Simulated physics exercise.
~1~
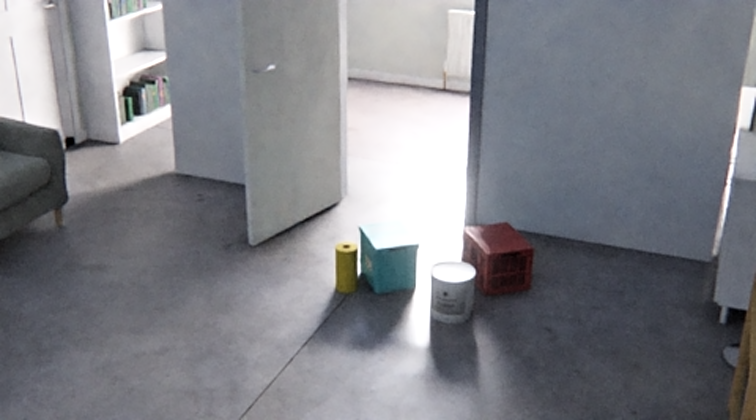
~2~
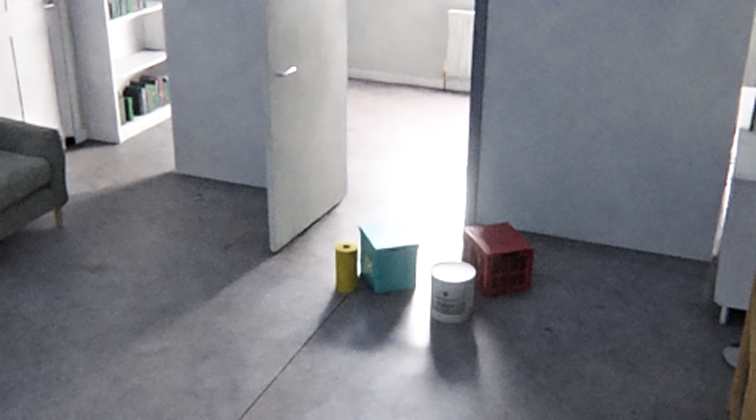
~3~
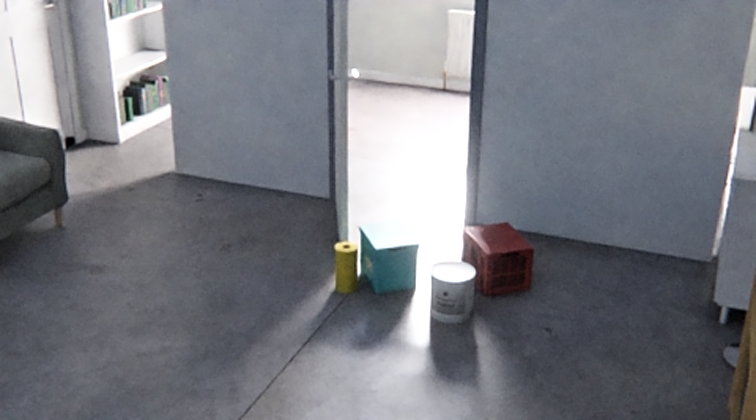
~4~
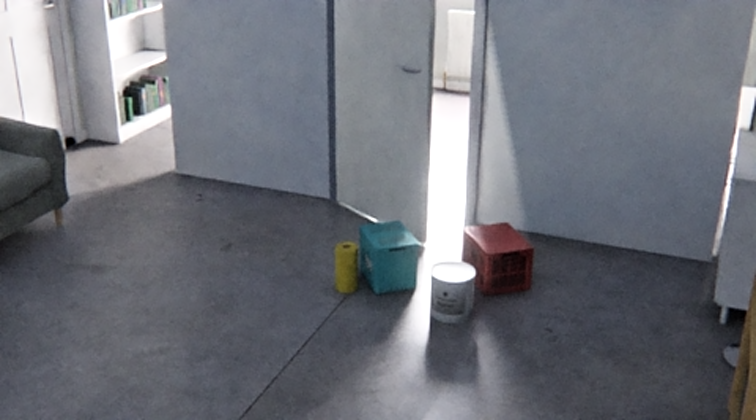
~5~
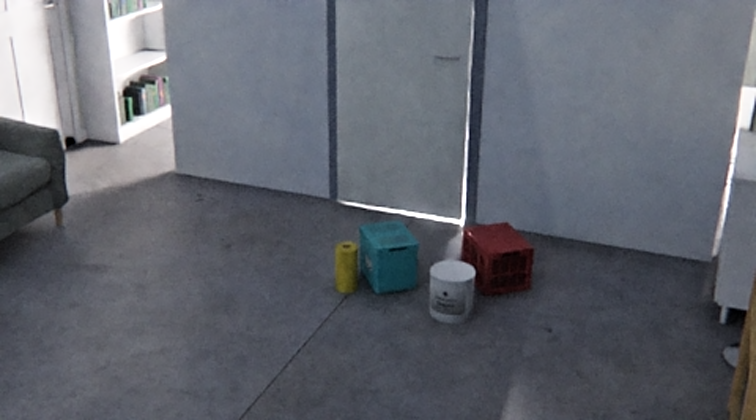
A grey door swings shut behind a yellow roll, turquoise tote, white pail and red crate.
